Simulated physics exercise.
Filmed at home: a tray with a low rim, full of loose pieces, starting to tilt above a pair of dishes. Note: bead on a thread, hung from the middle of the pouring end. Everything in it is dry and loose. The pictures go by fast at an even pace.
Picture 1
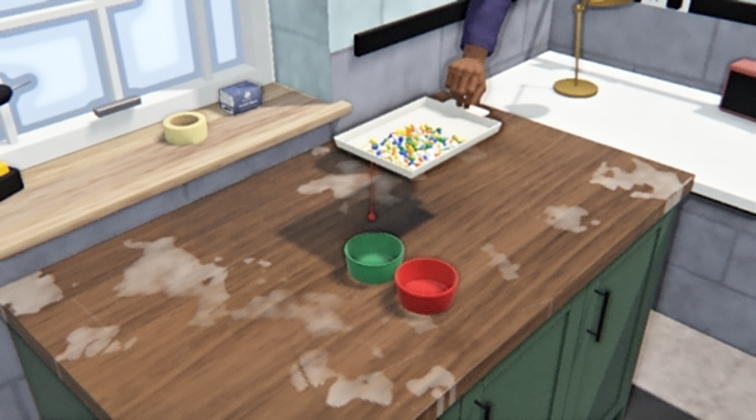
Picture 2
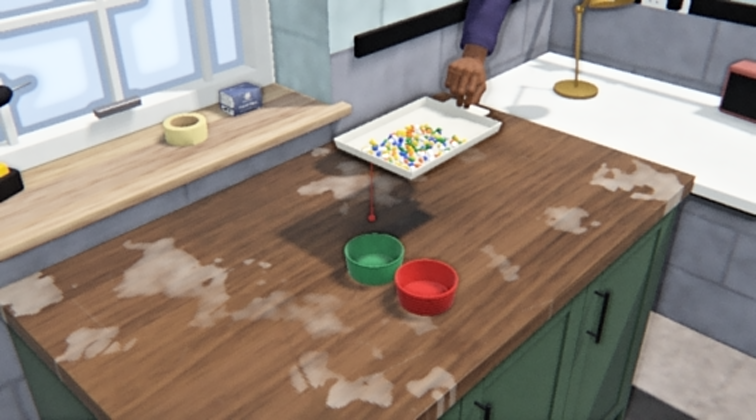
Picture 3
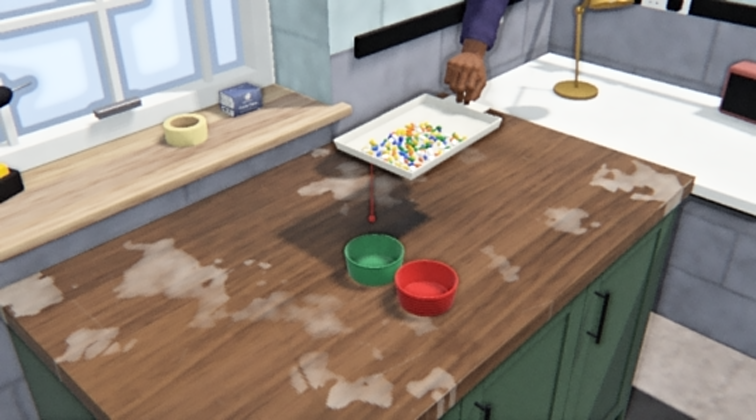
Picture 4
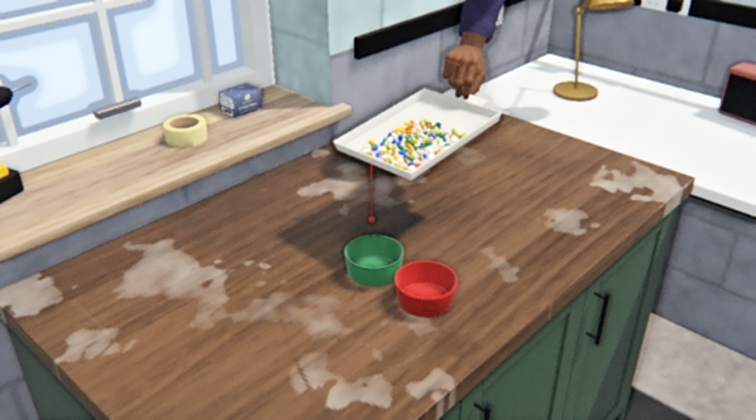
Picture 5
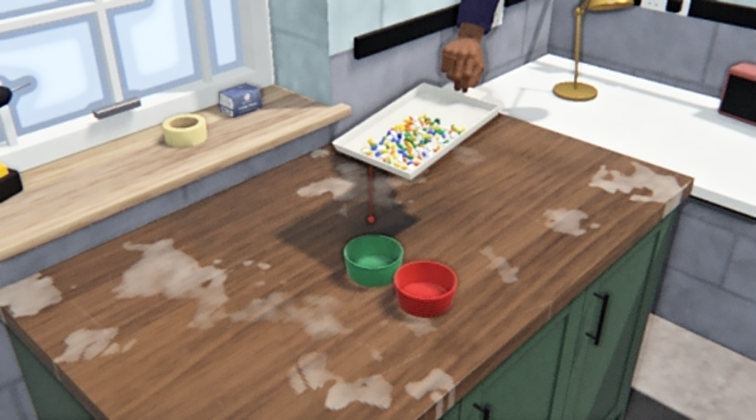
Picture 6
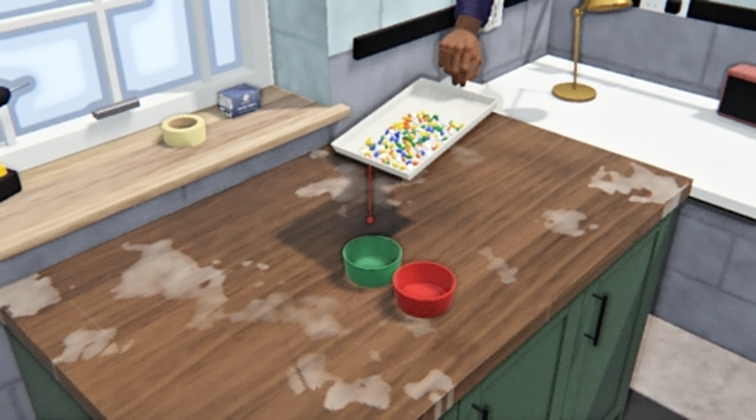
To begin with, a hand holds the far edge of a white tray of colorful jelly beans, level above a wooden counter with a green dish and a red dish. The tray then tilts slightly, its left corner dipping lowest, while the small red bead hangs on its thread and the dishes stay put.
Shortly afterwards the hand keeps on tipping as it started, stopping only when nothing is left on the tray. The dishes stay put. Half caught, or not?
So the dishes get the minority of the load, I reckon.
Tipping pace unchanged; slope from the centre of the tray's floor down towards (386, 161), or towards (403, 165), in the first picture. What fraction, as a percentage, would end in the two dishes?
So it's 60 percent with the first slope and 70 percent with the other.
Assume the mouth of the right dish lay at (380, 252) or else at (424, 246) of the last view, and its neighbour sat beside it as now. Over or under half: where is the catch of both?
Well, a majority share the first time and a minority share the next.
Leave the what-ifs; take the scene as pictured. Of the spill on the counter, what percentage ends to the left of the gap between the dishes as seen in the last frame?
That would be roughly 100 per cent.
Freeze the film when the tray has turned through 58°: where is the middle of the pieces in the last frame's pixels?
In the last view, the load is centred close to (377, 142).
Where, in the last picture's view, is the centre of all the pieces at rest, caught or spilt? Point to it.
The centre settles at about (329, 254).
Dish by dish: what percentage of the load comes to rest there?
30 per cent goes to the left dish and 0 per cent to the right dish.
Soon after the last picture, tray tipped steeply; all on the tray.
A little later, tray tipped right over; nearly all on the tray; a stray few outside both.
Later still, tray tipped past a quarter turn; about a quarter in the left dish; most outside both.
At rest, tray tipped past a quarter turn; none in the right dish; about a quarter in the left dish; most outside both.
